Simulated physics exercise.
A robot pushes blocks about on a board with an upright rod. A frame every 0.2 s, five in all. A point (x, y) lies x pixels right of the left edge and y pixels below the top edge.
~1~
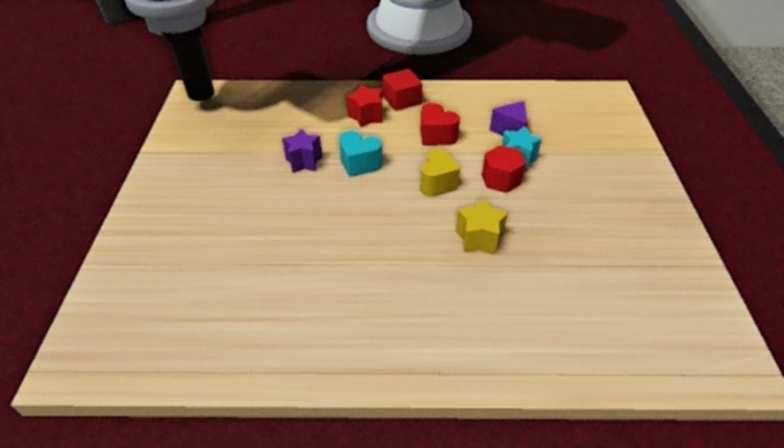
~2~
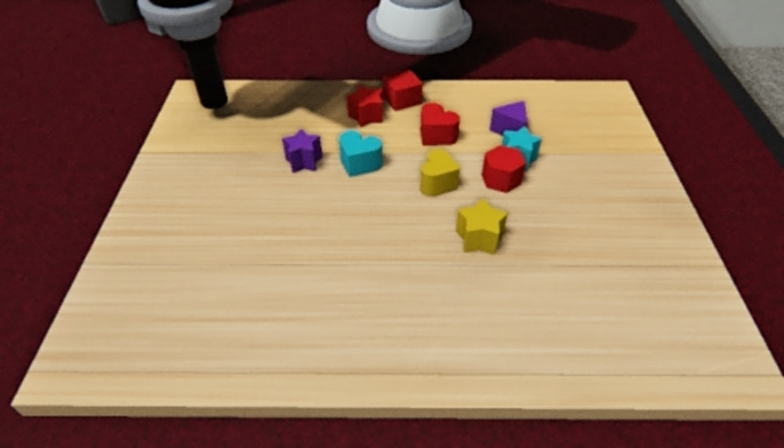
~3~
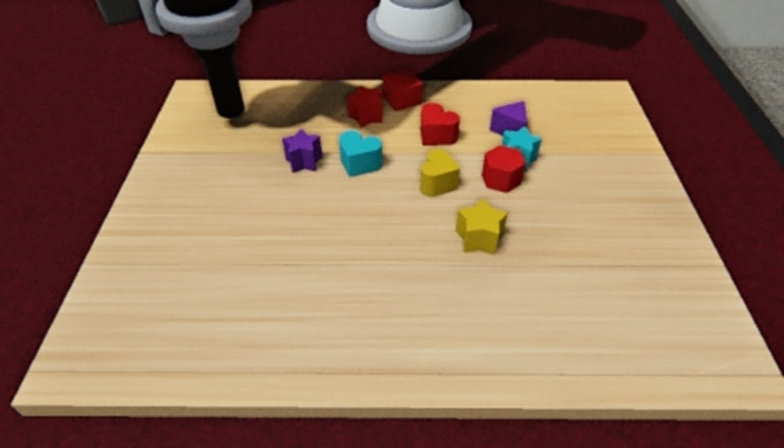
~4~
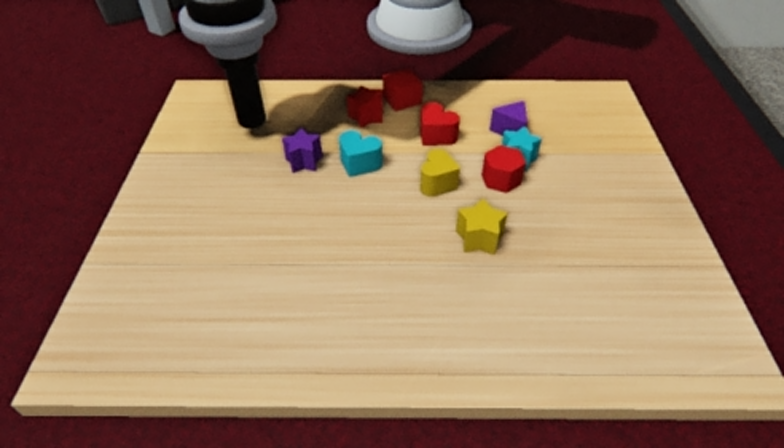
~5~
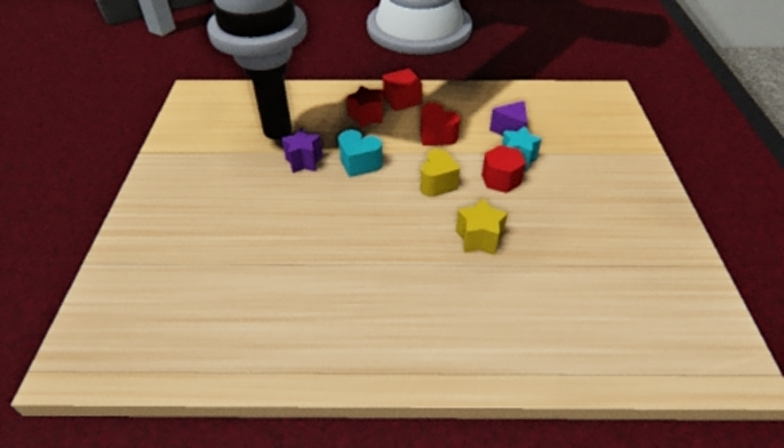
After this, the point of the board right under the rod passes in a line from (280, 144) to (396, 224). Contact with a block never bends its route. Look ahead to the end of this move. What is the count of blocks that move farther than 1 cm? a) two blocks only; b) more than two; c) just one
Answer: C.
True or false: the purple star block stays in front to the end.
That is true.
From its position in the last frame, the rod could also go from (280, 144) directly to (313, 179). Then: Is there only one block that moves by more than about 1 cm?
Yes - that is the case.
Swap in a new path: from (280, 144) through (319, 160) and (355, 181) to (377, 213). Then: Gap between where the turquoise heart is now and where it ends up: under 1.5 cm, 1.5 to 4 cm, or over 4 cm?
By the end of the path, it will have gone between 1.5 and 4 cm.
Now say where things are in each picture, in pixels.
Rod's lower end (202, 95); purple star block (301, 140); turquoise heart (359, 142), in the first frame.
Rod (215, 103); blocks still, in the second frame.
Rod (232, 112); blocks still, in the third frame.
Rod (252, 122); blocks still, in the fourth frame.
Rod (278, 132); purple star block (301, 140); turquoise heart (359, 142), in the fifth frame.
The first path, step by step. One third of the way, rod (314, 157); purple star block (330, 161).
Two thirds of the way, rod (353, 183); purple star block (371, 189).
At the end, rod (396, 212); purple star block (416, 221); turquoise heart still.
